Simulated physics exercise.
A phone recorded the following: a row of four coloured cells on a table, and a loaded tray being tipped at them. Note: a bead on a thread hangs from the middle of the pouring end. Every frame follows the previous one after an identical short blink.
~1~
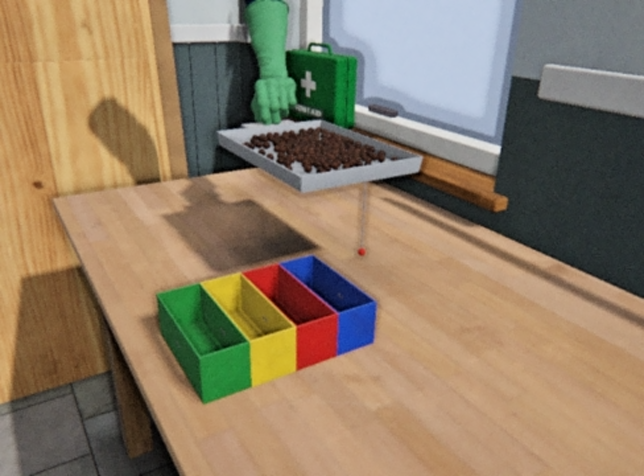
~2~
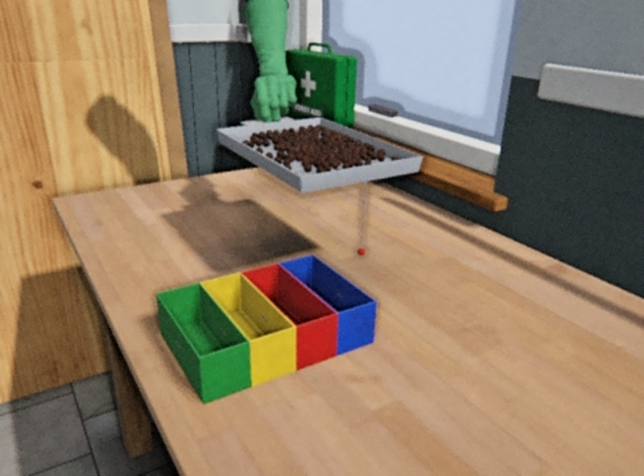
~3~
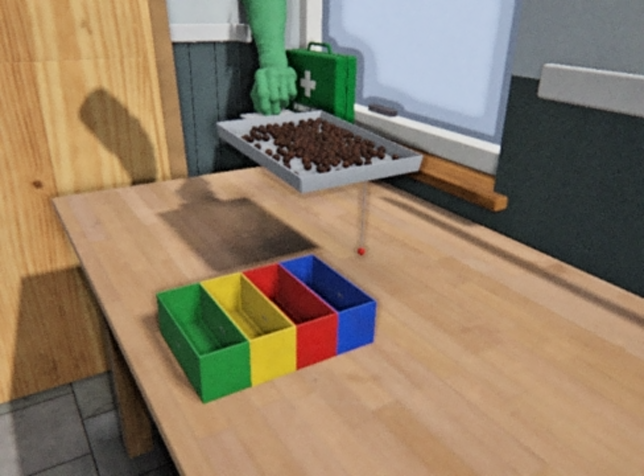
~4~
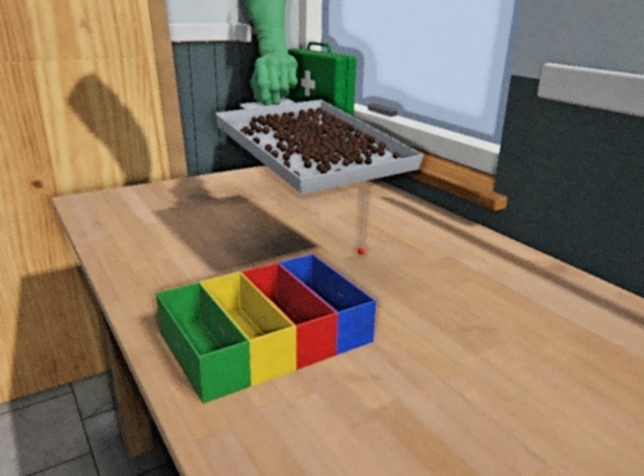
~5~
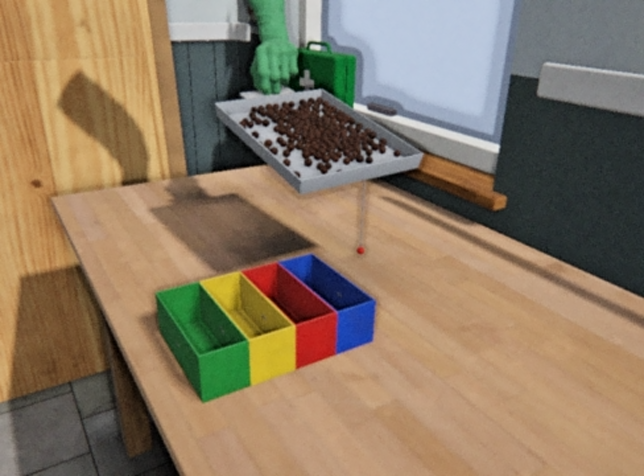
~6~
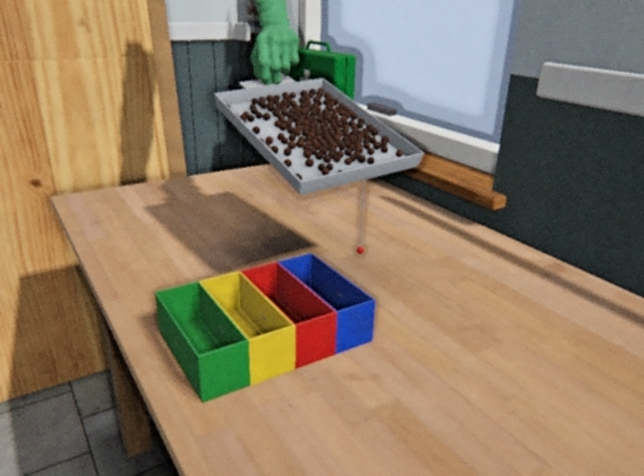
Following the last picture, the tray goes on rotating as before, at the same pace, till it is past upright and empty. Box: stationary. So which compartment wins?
The blue one wins.
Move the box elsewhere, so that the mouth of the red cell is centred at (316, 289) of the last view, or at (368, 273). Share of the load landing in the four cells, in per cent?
80 and 90 in a hundred, in turn.
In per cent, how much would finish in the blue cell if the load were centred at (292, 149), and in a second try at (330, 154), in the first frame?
Roughly 50 per cent, and 50 per cent.
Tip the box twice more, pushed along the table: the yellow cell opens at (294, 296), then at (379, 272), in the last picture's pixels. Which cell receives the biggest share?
The red one, then the green cell.
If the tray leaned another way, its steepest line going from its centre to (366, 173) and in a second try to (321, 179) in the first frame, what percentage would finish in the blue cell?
The first try gives close to 0 per cent, the second close to 50 per cent.
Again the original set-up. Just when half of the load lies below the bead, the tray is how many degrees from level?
About 90° of tilt.
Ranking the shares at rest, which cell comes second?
Ranked number two: The red one.
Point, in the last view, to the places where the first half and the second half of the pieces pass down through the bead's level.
I'd say close to (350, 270) at first and close to (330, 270) later on.
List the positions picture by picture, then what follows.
The first picture shows corners of the pouring end at (302, 176) and (420, 157), level; middle of the load at (320, 149), chocolate balls; bead on its thread at (362, 252); green cell at (226, 368); yellow cell at (274, 352); red cell at (317, 338); blue cell at (357, 325).
The second picture shows corners of the pouring end at (302, 176) and (420, 156), level; middle of the load at (320, 147).
The third picture shows corners of the pouring end at (302, 177) and (420, 155), tipped barely, lowest at the left corner; middle of the load at (320, 143).
The fourth picture shows corners of the pouring end at (302, 178) and (420, 154), tipped a little, lowest at the left corner; middle of the load at (320, 137), a small part on the move.
The fifth picture shows corners of the pouring end at (302, 179) and (420, 153), tipped a little, lowest at the left corner; middle of the load at (321, 131), a small part on the move.
The sixth picture shows corners of the pouring end at (302, 180) and (421, 153), tipped clearly, lowest at the left corner; middle of the load at (322, 127), nearly all on the move; green cell at (225, 367); yellow cell at (272, 351); red cell at (316, 336); blue cell at (355, 323).
Soon, tray tipped steeply; nearly all on the tray; a stray few in the red cell; a stray few falling or outside the box.
A while on, tray tipped right over; about a quarter on the tray; about a quarter in the blue cell; a small part in the red cell; about half falling or outside the box.
Towards the end, tray tipped past a quarter turn; about half in the blue cell; a small part in the red cell; a stray few in the yellow cell; about a third falling or outside the box.
Finally, tray tipped past a quarter turn; about half in the blue cell; a small part in the red cell; a stray few in the yellow cell; none in the green cell; about a third outside the box.
